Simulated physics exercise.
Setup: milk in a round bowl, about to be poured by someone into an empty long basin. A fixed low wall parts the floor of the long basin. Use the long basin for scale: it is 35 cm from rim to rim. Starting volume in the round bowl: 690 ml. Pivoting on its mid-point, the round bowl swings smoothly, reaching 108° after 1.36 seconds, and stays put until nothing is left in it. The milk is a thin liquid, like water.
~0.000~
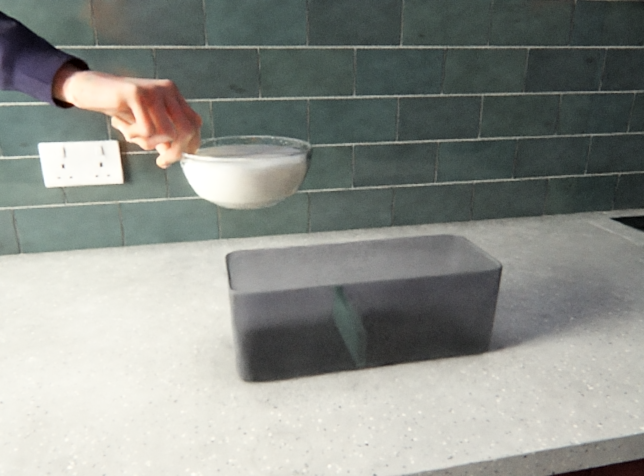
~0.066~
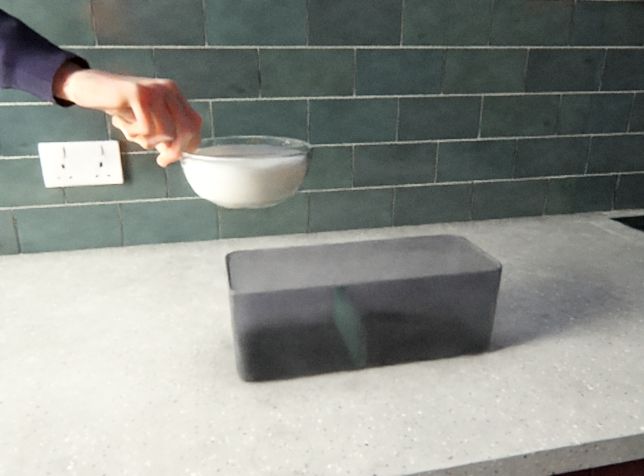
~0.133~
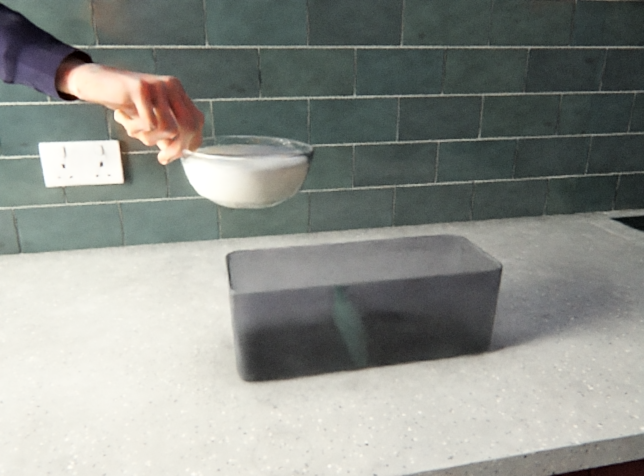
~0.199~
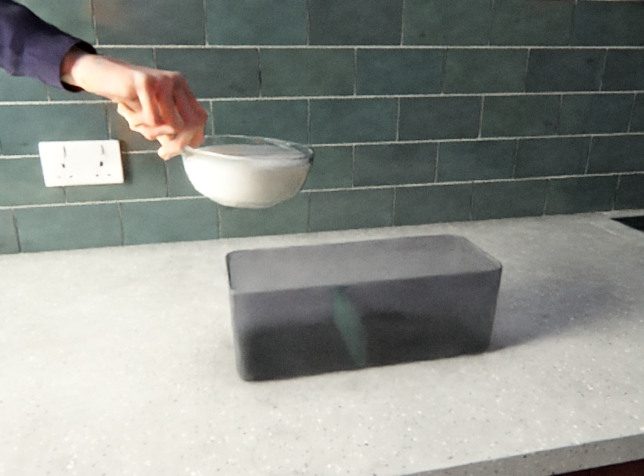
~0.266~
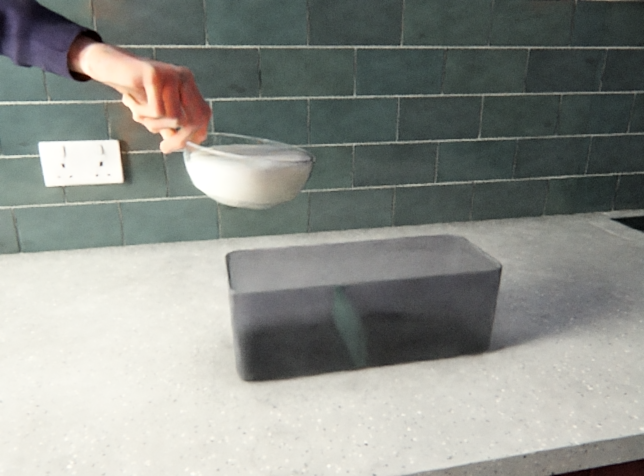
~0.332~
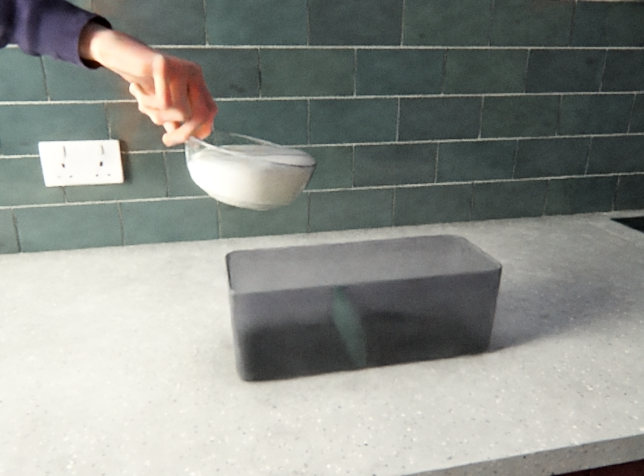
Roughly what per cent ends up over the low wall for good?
About 66 in every hundred.
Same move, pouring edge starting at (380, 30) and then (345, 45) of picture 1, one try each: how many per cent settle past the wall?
It comes to 95 per cent, and then 90 per cent.
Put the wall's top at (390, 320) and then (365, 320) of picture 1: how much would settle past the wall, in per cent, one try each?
Respectively close to 15 and 45 %.
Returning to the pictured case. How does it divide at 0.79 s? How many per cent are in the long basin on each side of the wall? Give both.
About 6 left, 36 right.
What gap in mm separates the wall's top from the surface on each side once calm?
The left side gives some 40 mm, the right side some 32 mm.
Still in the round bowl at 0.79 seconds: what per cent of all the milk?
Still held: Roughly 28 % of the total.
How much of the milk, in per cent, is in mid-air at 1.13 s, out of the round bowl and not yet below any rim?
About 3 percent.
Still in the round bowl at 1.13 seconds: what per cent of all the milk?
Close to 0 in a hundred.
After 0.79 s the tilt is 68° and 28 per cent is still to pour, 6 is left of the wall and 35 right of it.
After 1.13 s the tilt is 100° and 0 per cent is still to pour, 31 is left of the wall and 66 right of it.
After 1.48 s the tilt is 108° and 0 per cent is still to pour, 34 is left of the wall and 66 right of it.
After 1.86 s the tilt is 108° and 0 per cent is still to pour, 34 is left of the wall and 66 right of it.
In the end 34 per cent lies left of the wall, 66 right of it and 0 outside.
